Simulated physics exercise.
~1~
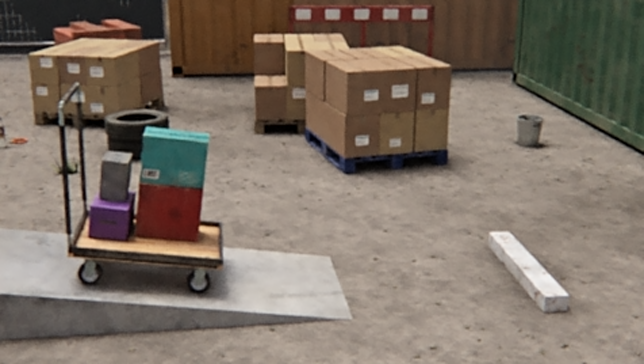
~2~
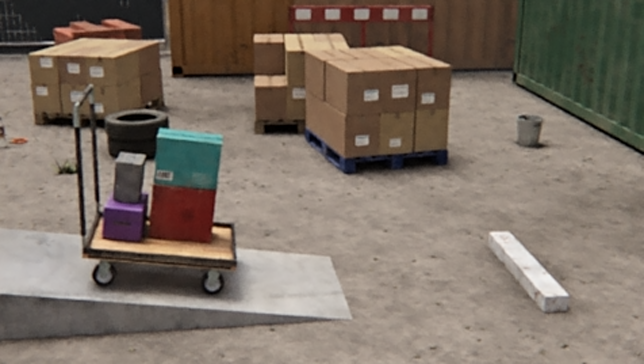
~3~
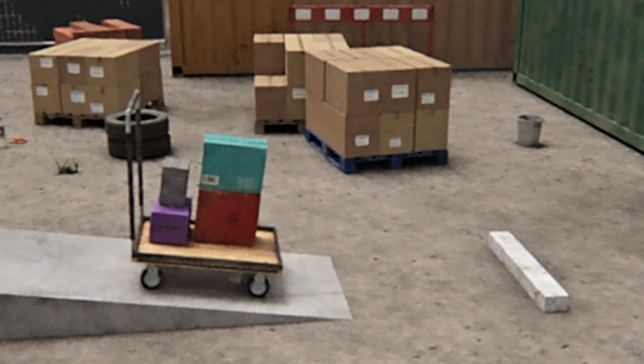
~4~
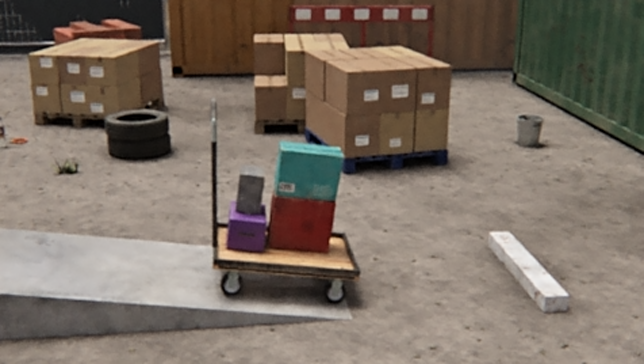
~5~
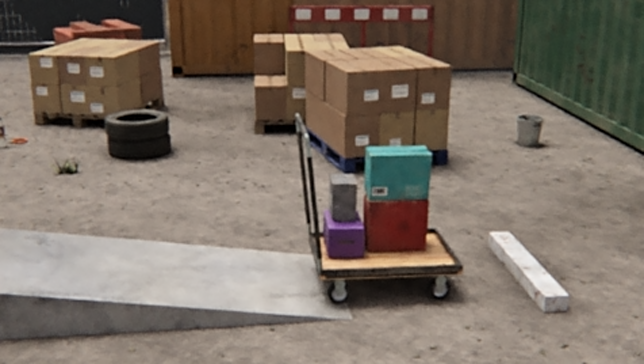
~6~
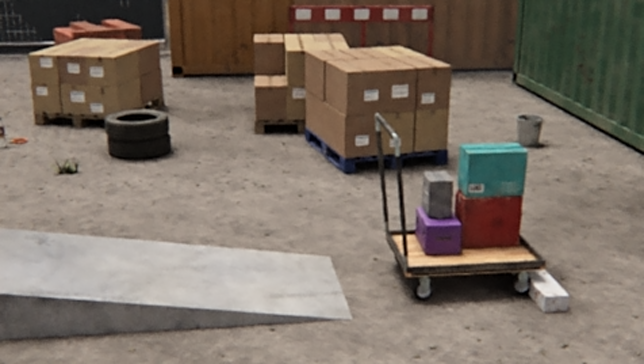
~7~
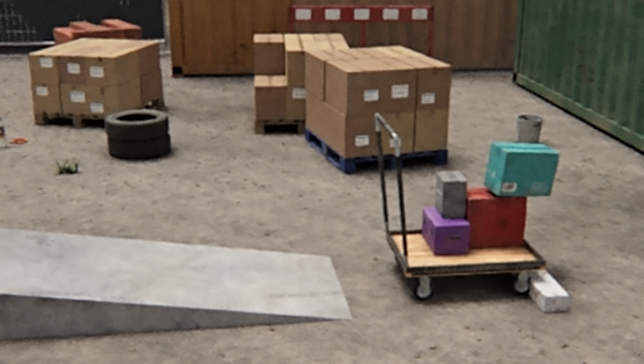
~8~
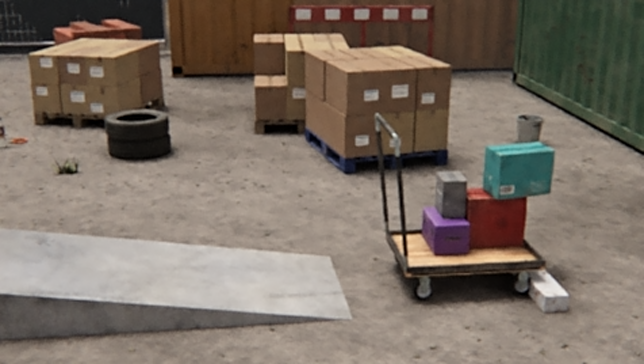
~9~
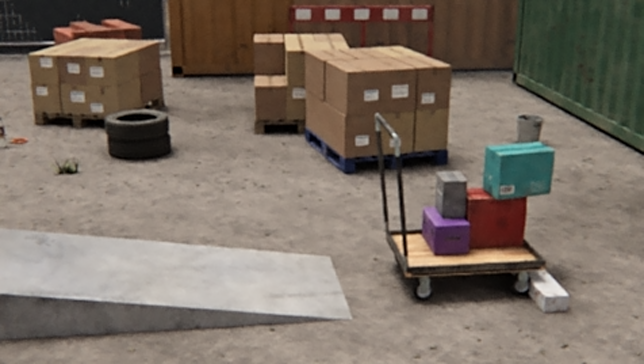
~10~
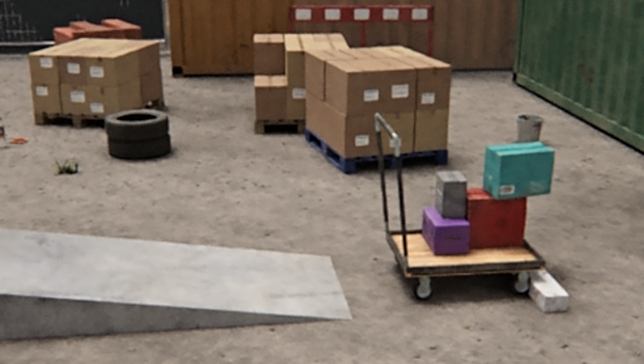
A trolley carrying a turquoise box on a red box and a grey box on a purple one rolls right down a ramp and across level ground, stopping at a pale kerb. The turquoise box slides right and ends overhanging the red box, everything still upright aboard.
